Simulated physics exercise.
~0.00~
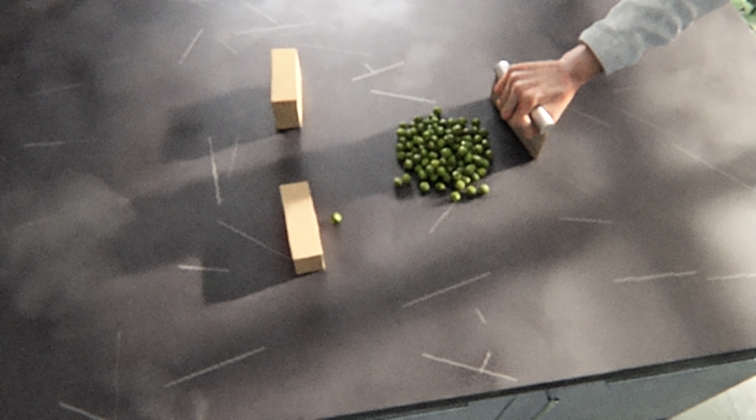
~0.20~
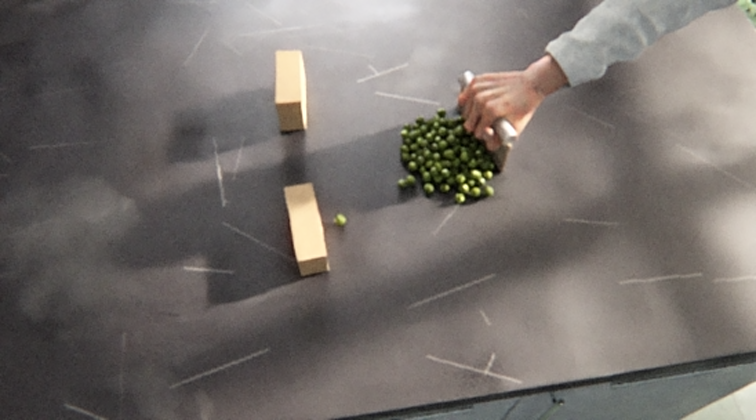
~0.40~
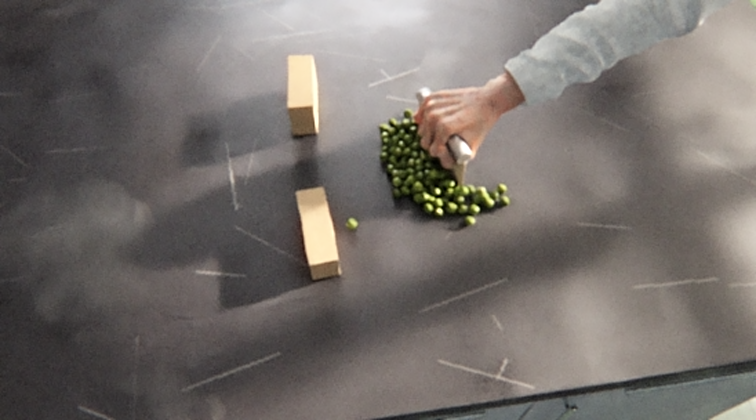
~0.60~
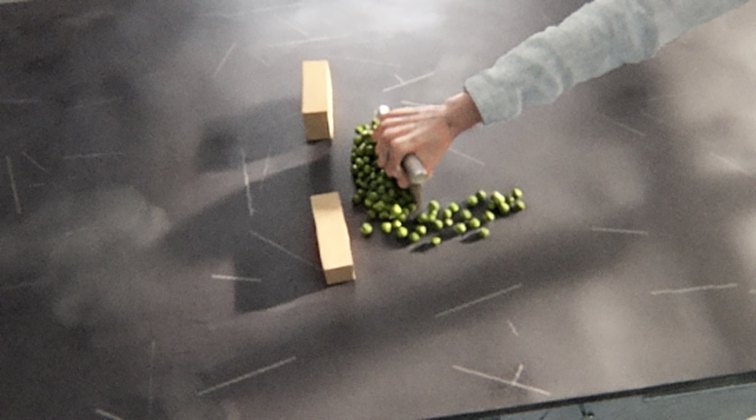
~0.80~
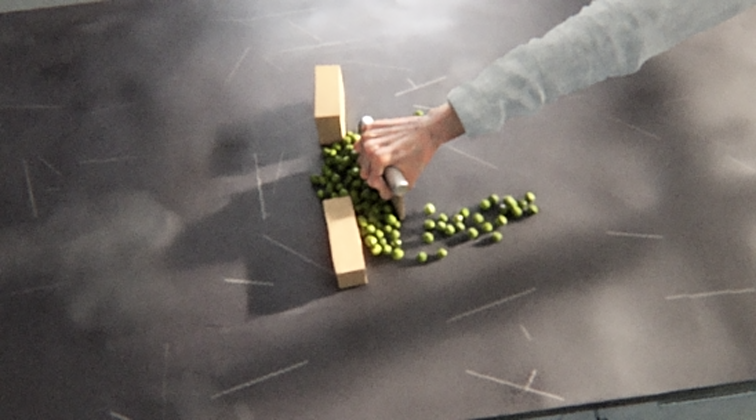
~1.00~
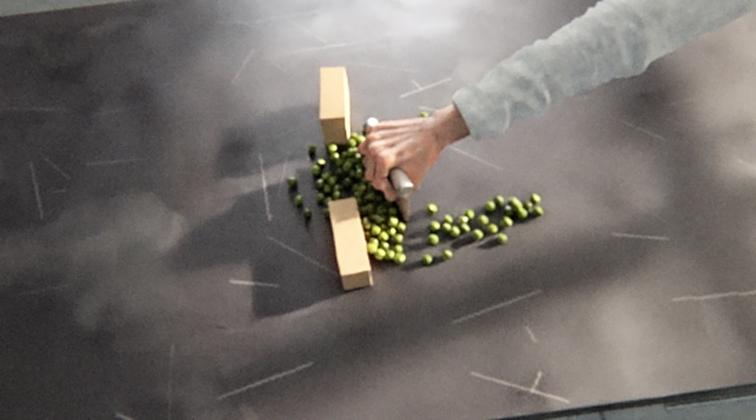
A hand sweeping small green olives leftward with a scraper towards two wooden blocks, a few slipping through the gap, most held up.
